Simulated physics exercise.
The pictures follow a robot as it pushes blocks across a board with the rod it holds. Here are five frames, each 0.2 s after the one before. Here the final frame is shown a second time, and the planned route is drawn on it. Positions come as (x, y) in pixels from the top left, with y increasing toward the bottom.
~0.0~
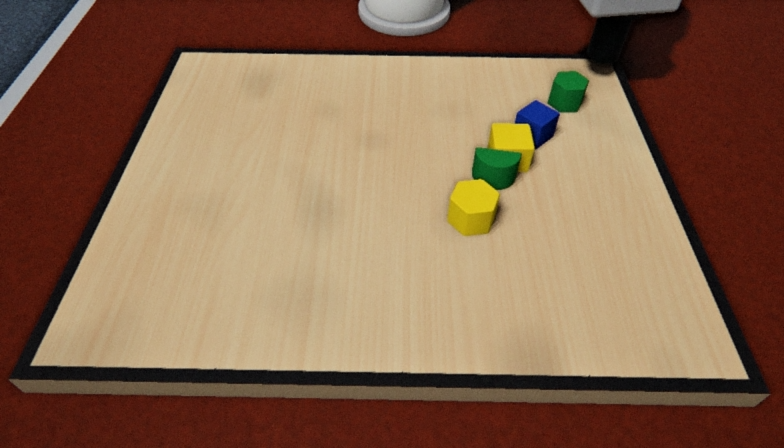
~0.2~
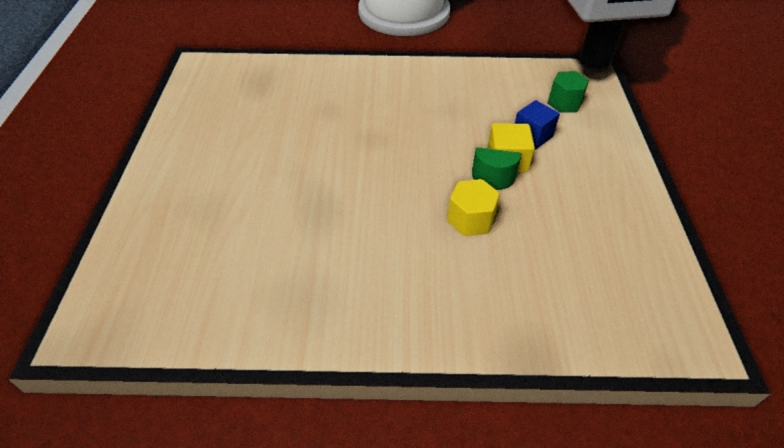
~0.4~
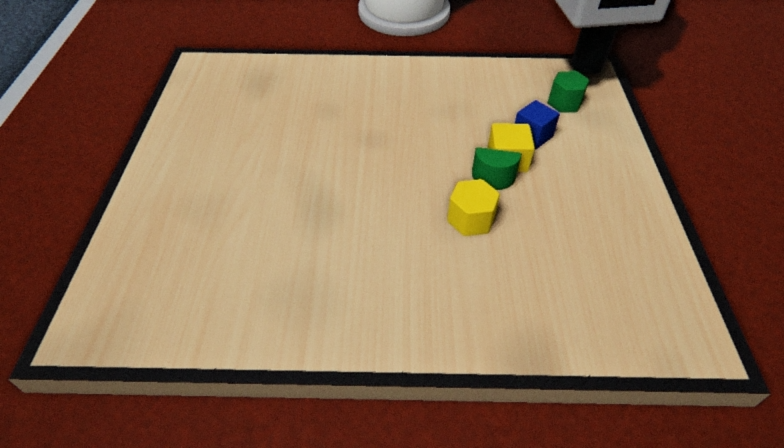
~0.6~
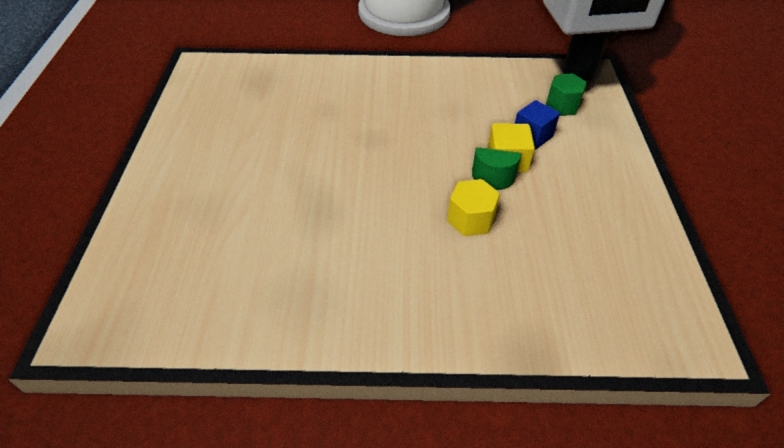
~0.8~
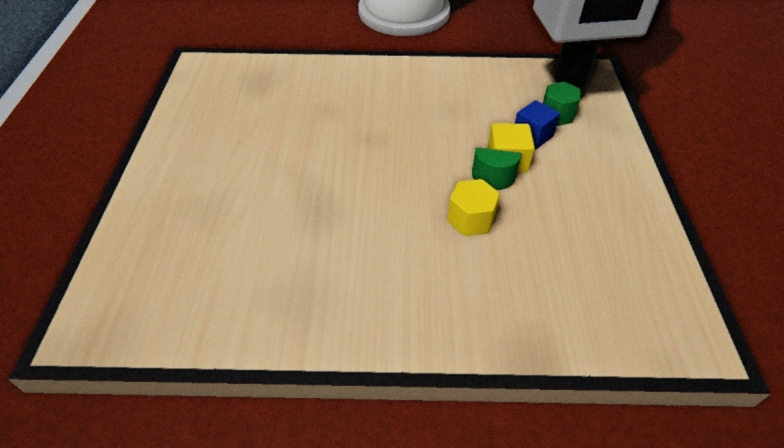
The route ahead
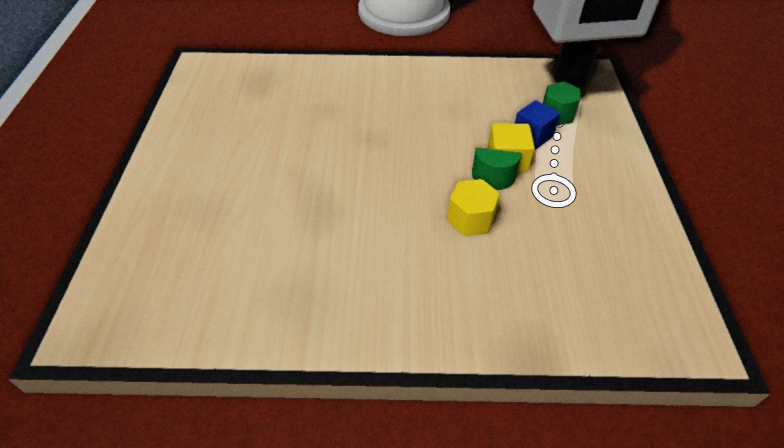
A dark rod under a gray machine part slid down and left at the board's top right corner, nudging the green hexagonal block slightly toward the blue one, while the other blocks stayed still.
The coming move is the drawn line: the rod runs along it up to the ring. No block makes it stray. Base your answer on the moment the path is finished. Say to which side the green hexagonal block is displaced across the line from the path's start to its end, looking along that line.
Facing the way the path runs, start to end, you'll find the green hexagonal block has shifted left.
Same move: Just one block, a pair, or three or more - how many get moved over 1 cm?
My guess is at least three.
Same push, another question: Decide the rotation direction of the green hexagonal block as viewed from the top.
My prediction: CCW.
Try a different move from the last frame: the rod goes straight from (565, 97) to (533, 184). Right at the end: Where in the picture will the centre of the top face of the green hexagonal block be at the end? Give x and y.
It is going to be at (574, 181).
Drawn move, from (565, 97) through (556, 139) to (554, 191).
The first path, step by step. One third of the way, rod at (565, 107); green half-round block at (489, 166), turned 25° clockwise; yellow square block at (501, 148), turned 30° clockwise; blue square block at (533, 134); green hexagonal block at (557, 121).
Two thirds of the way, rod at (560, 138); green half-round block at (462, 171), turned 65° clockwise; yellow square block at (492, 162), turned 80° clockwise; blue square block at (534, 168), turned 35° clockwise; green hexagonal block at (564, 156), turned 30° anticlockwise.
At the end, rod at (560, 174); green half-round block at (457, 169), turned 75° clockwise; yellow square block at (492, 165), turned 95° clockwise; blue square block at (531, 190), turned 95° clockwise; green hexagonal block at (579, 195), turned 60° anticlockwise.
